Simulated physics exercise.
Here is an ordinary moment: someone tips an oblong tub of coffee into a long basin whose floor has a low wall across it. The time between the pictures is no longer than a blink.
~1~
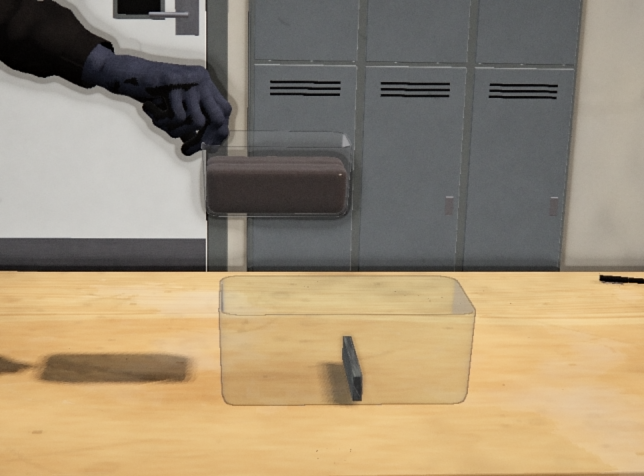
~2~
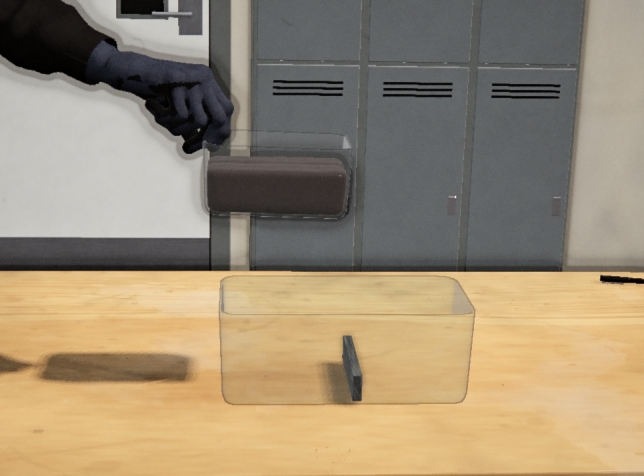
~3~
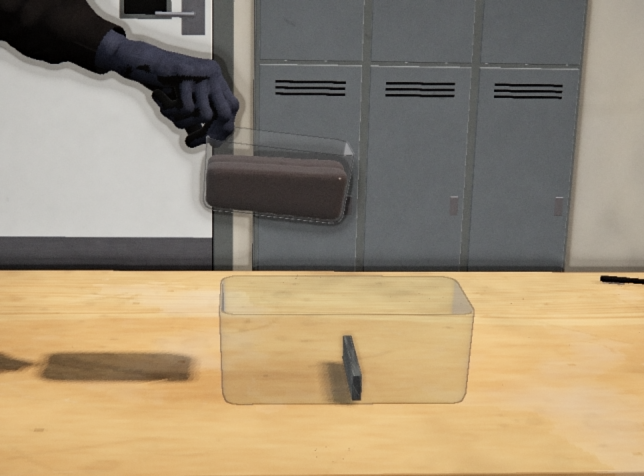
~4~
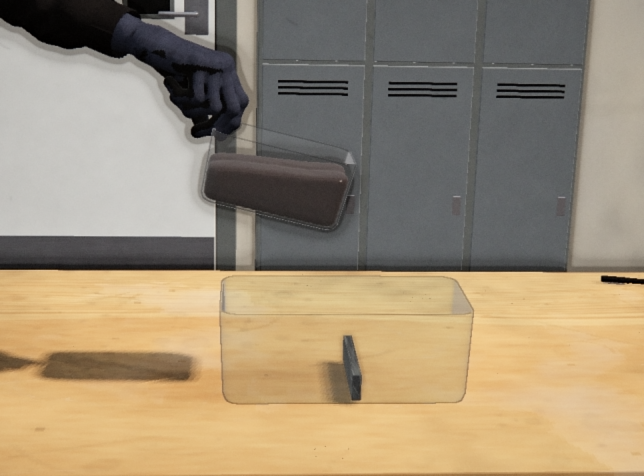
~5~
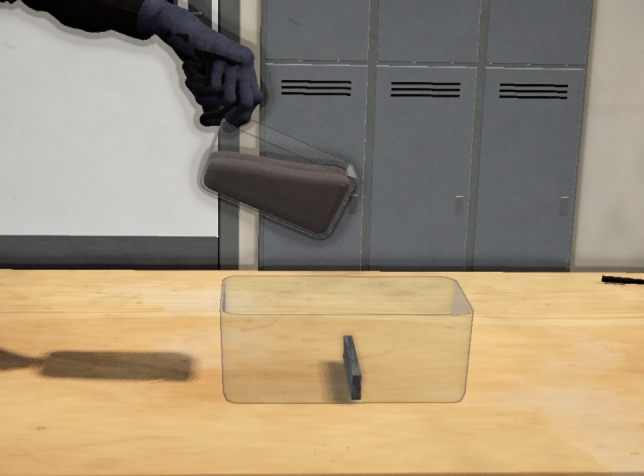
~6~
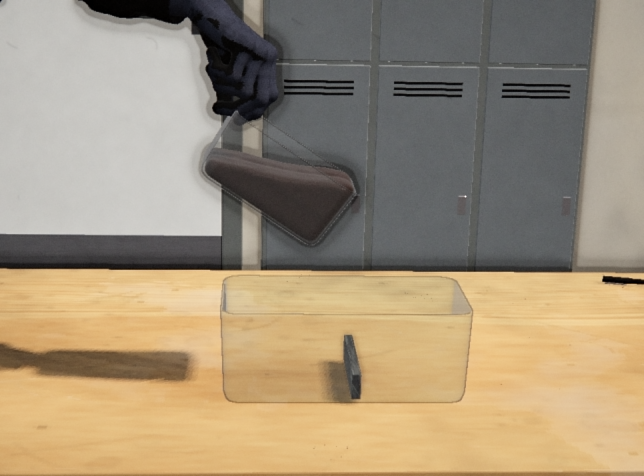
A gloved hand tilts a clear tub of dark coffee rightward above a long basin.
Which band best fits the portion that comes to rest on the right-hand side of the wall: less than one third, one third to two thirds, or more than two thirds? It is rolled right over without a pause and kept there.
A third to two thirds.
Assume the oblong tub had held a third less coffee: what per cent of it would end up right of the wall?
65 %.
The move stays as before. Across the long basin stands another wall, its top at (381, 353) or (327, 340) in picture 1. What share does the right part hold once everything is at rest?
About 40 % and 85 %.
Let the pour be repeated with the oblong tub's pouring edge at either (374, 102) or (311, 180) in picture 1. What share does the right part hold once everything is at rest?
One after the other: 70 %, 35 %.
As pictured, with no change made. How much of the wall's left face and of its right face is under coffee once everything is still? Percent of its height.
Left of the wall 40 %, right of the wall 70 %.
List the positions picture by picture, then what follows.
In the first picture, it leans 0°; its right rim is at (348, 141); the coffee meets the walls at (206, 163) and (344, 164); the long basin's rim runs from (220, 296) to (465, 296); the wall's top is at (352, 356).
In the second picture, it leans 2°; its right rim is at (349, 144); the coffee meets the walls at (207, 163) and (345, 166).
In the third picture, it leans 6°; its right rim is at (350, 150); the coffee meets the walls at (208, 162) and (345, 169).
In the fourth picture, it leans 13°; its right rim is at (352, 160); the coffee meets the walls at (209, 161) and (346, 172).
In the fifth picture, it leans 23°; its right rim is at (354, 173); the coffee meets the walls at (209, 158) and (349, 175).
In the sixth picture, it leans 34°; its right rim is at (352, 187); the coffee meets the walls at (208, 154) and (353, 179); 1 per cent is over the edge.
A moment on, the oblong tub is tipped on its side and 27 per cent is still to pour, 0 is left of the wall and 23 right of it.
Next, the oblong tub is tipped on its side and 8 per cent is still to pour, 13 is left of the wall and 65 right of it.
Then the oblong tub is tipped on its side and 4 per cent is still to pour, 22 is left of the wall and 66 right of it.
Later the oblong tub is tipped on its side and 1 per cent is still to pour, 33 is left of the wall and 60 right of it.
At rest 38 per cent lies left of the wall, 57 right of it and 5 outside.
